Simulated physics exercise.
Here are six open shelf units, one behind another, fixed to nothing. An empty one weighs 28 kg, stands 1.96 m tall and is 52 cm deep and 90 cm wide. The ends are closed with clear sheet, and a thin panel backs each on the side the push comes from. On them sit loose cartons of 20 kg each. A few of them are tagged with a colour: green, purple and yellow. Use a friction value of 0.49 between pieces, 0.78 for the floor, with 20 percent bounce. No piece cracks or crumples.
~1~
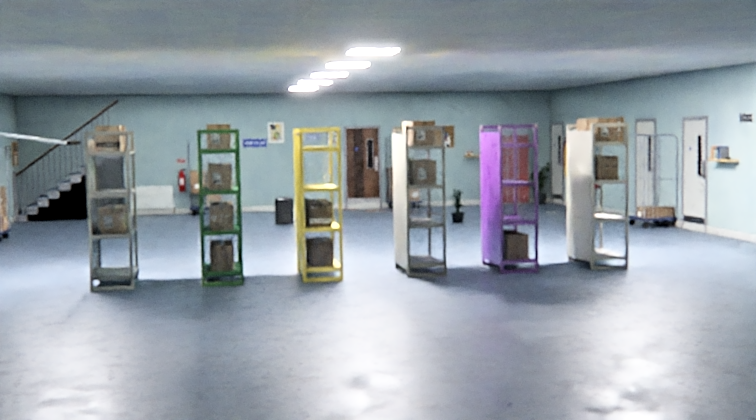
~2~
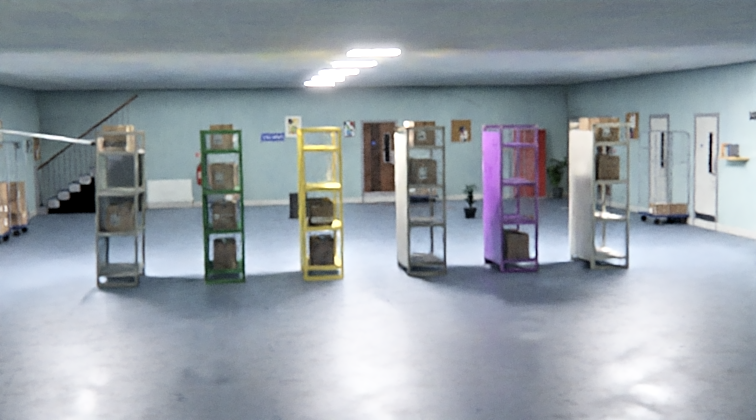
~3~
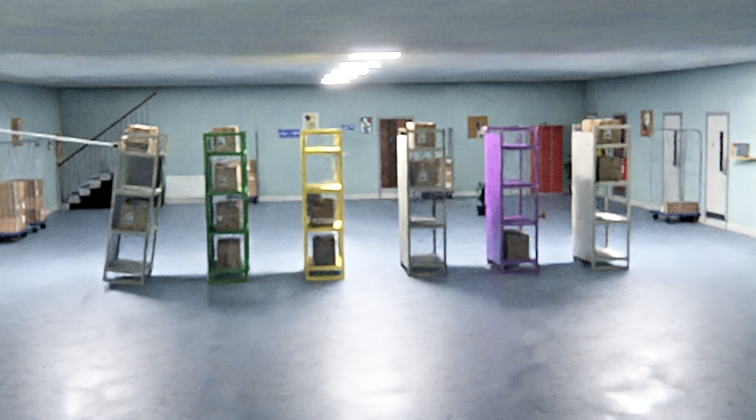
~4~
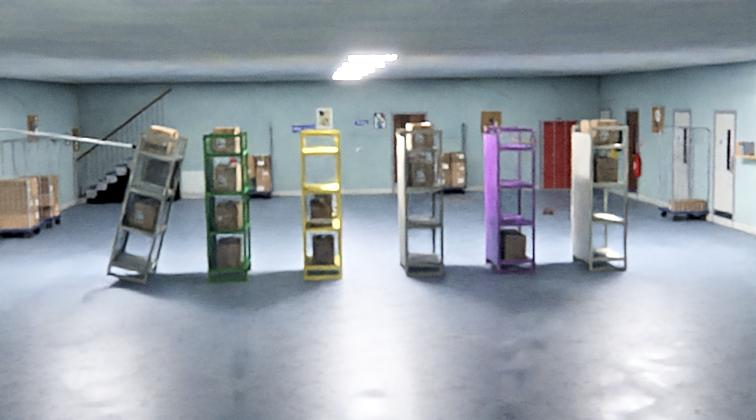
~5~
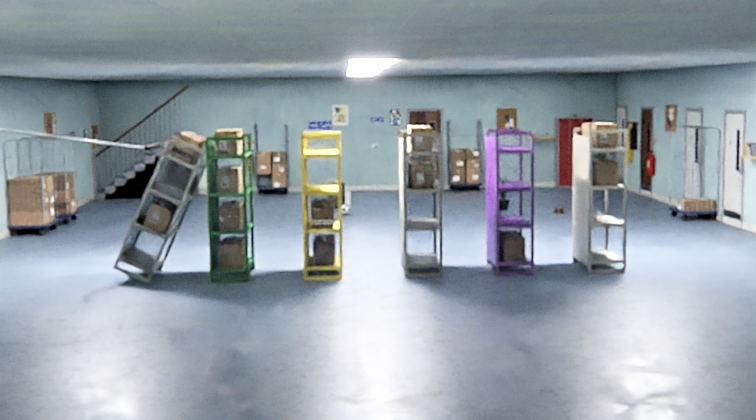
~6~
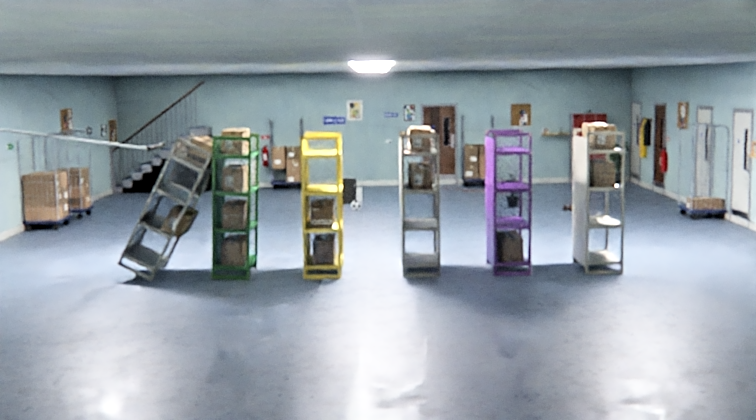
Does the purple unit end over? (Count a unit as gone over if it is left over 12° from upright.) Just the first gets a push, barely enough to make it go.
No, in the end it is still erect.
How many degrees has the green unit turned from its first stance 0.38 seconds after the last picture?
Measured against how it began, the tilt is near 5 degrees.
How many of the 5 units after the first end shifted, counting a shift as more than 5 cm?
That would be 1.
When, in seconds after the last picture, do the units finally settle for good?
That happens at roughly 1.0 seconds.
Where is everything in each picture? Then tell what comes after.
In the first picture (we follow the side turned to the camera; the camera moves round a little), pole end (68, 143) 16 cm from the first unit; purple unit (519, 199); green unit (221, 208); yellow unit (322, 205); no other piece has moved.
In the second picture, pole end (92, 143) pushing; purple unit (519, 199).
In the third picture, pole end (115, 146) pushing; purple unit (519, 201); no other piece has moved.
In the fourth picture, pole end (133, 147) pushing; purple unit (516, 201); no other piece has moved.
In the fifth picture, pole end (146, 148) stopped; purple unit (515, 204); no other piece has moved.
In the sixth picture, pole end (148, 149) stopped; purple unit (513, 205); green unit (231, 209); yellow unit (321, 208); no other piece has moved.
Then, 0.18 s on from the sixth picture, 2 cartons spilt or dropped; none of the 5 other units over, 1 disturbed; purple unit unmoved; green unit tipped 4°.
Finally, 2 cartons spilt or dropped; none of the 5 other units over, 1 disturbed; purple unit unmoved; green unit tipped 4°; yellow unit unmoved. Five left standing. Seen by the last camera, middles, purple unit near (508, 201), green unit near (237, 204).
